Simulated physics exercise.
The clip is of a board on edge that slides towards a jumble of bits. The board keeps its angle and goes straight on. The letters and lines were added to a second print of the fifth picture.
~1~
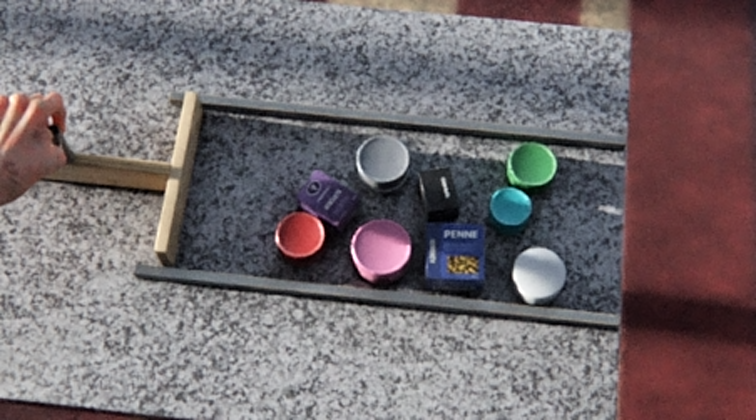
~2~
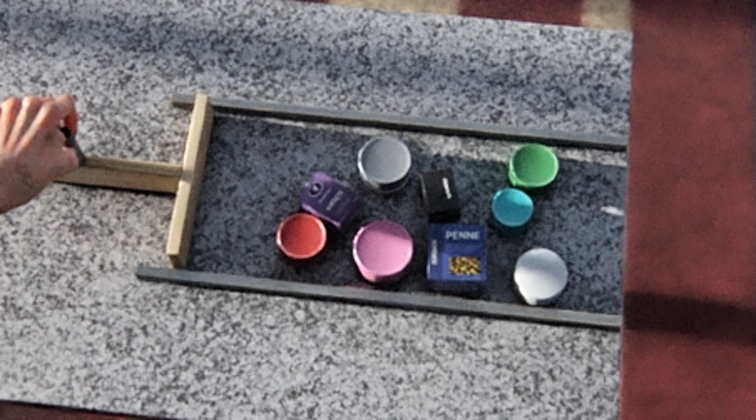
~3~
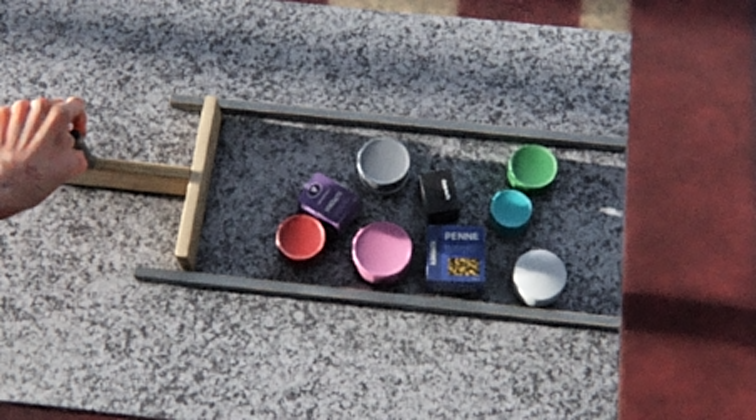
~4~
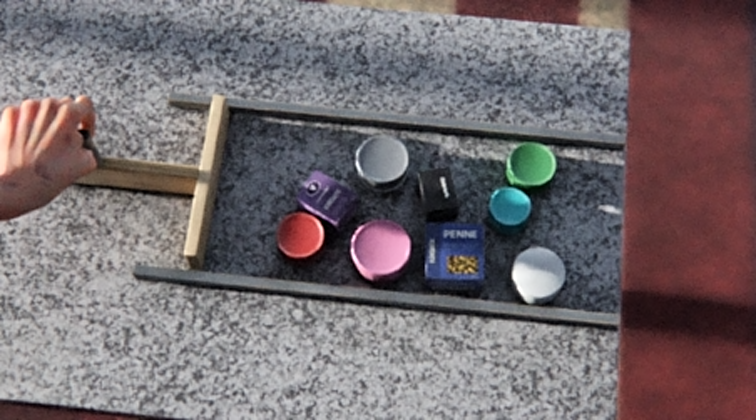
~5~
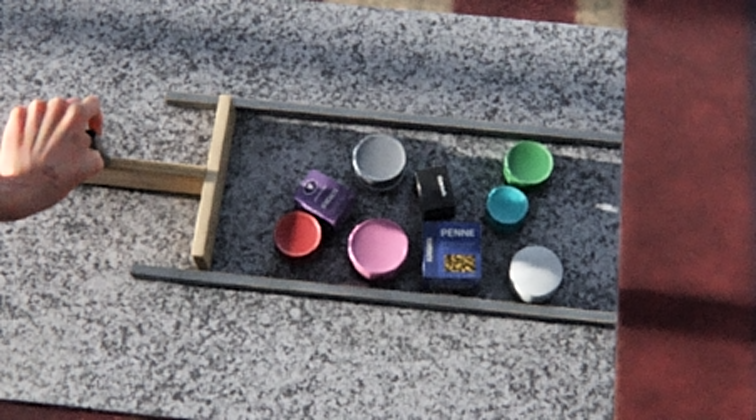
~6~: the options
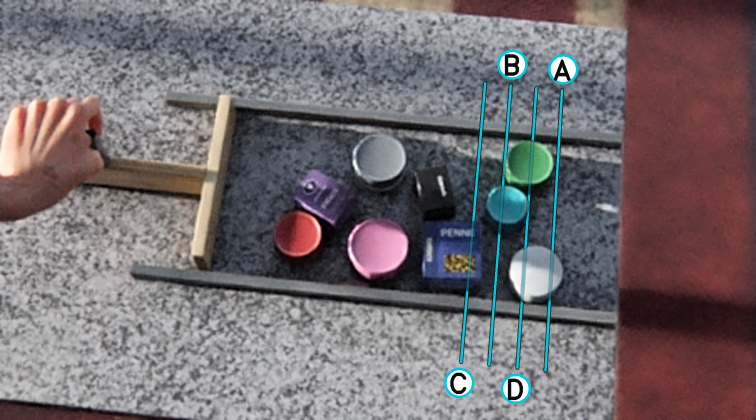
A hand slides a wooden board slowly right towards a jumble of tubs and packets.
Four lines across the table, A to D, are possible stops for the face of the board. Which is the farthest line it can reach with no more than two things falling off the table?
At B, and not beyond.
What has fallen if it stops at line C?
It is the white pot.
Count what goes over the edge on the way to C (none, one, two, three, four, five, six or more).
By then, one.
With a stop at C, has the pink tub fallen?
No.
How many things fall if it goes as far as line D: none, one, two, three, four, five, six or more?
In all, three.
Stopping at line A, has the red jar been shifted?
Yes.
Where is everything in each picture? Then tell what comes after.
Board (176, 169); red jar (302, 240); black packet (438, 195), in the first frame.
Board (188, 172); turquoise tub (511, 213), in the second frame.
Board (196, 174); white pot (538, 279), in the third frame.
Board (205, 173); pink tub (381, 253), in the fourth frame.
Board (212, 173); blue packet (451, 255); red jar (299, 239); black packet (435, 194), in the fifth frame.
On the marked copy, A at (554, 224); B at (500, 219); C at (474, 216); D at (527, 221).
Taking B. A third of the way, board (315, 183); pink tub (393, 254); red jar (340, 245).
Two thirds of the way, board (418, 193); white pot (610, 285); blue packet (555, 275).
When it is over, board (498, 201); white pot over the edge; blue packet over the edge; two fallen.
As for the rest, A drops six; C is within the limit but short; D drops three.
